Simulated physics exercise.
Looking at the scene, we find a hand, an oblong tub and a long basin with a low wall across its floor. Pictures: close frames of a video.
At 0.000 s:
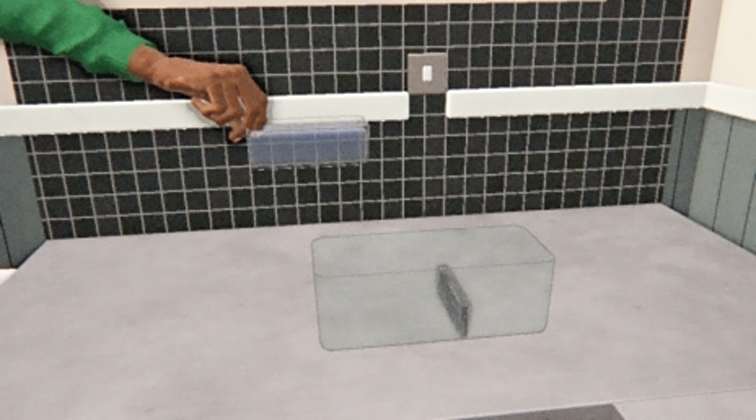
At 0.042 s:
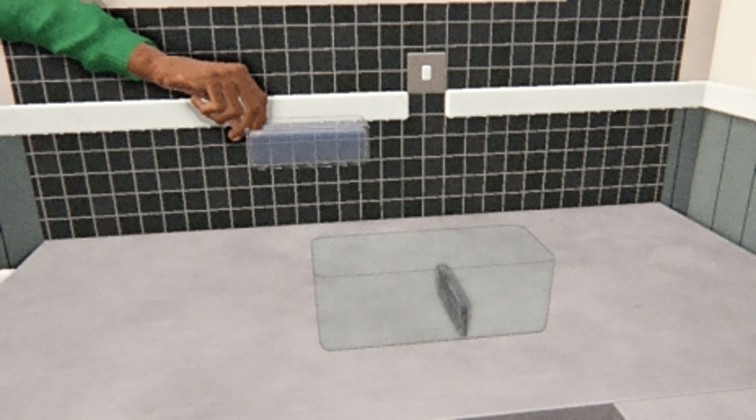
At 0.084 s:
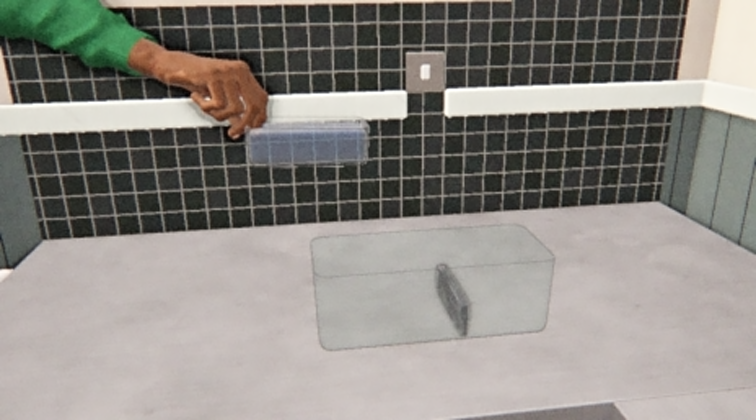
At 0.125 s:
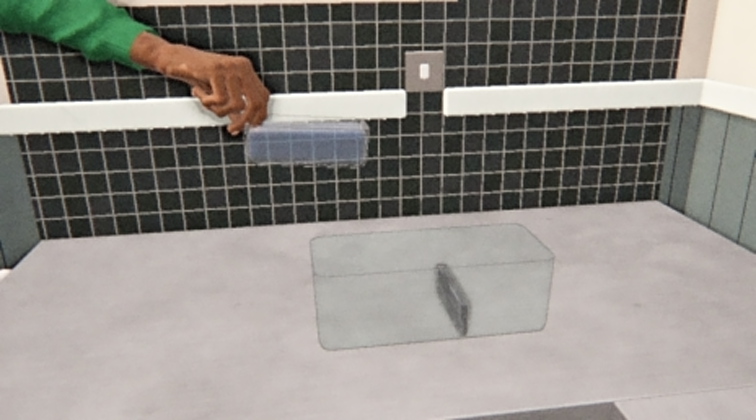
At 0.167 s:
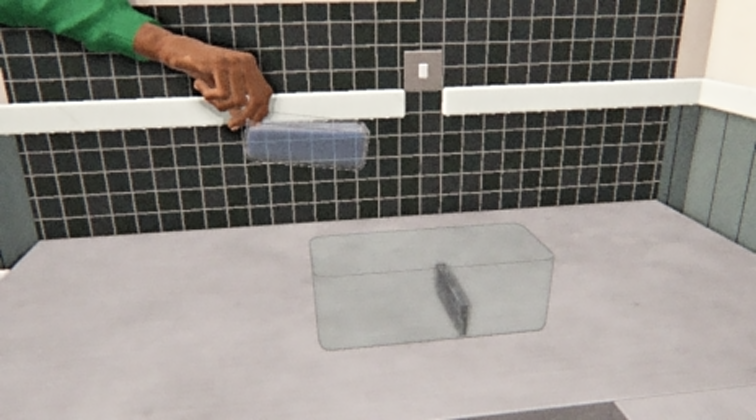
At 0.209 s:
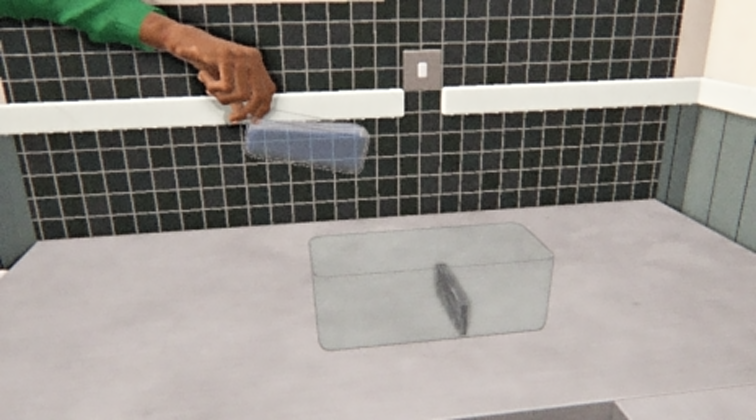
At the start, a hand in a green sleeve holds a small clear tub of bluish liquid level by its left end, above a long transparent basin with a low dark wall across its floor. The tub then tilts slightly, its right end dipping, while the basin stays still.
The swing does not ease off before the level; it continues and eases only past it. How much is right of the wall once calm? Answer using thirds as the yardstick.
Under a third of it.
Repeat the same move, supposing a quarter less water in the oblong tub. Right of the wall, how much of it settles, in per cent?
Roughly 5 percent.
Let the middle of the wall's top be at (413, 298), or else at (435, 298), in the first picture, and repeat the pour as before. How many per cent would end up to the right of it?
Note - case one near 60 %, case two near 20 %.
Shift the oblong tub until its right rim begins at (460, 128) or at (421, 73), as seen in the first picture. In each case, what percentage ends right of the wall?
Close to 85 % for the first start and close to 65 % for the second.
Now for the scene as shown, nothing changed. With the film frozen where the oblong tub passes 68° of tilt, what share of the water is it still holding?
25 %.
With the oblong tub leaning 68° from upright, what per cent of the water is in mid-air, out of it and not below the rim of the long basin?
Share in flight: Approx. 60 %.
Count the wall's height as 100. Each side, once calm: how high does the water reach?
30 left, 0 right, give or take.
After 0.55 s the tilt is 68° and 25 per cent is still to pour, 16 is left of the wall and 0 right of it.
After 0.81 s the tilt is 93° and 5 per cent is still to pour, 85 is left of the wall and 2 right of it.
After 1.07 s the tilt is 94° and 2 per cent is still to pour, 88 is left of the wall and 4 right of it.
After 1.36 s the tilt is 94° and 0 per cent is still to pour, 90 is left of the wall and 4 right of it.
In the end 91 per cent lies left of the wall, 4 right of it and 6 outside.
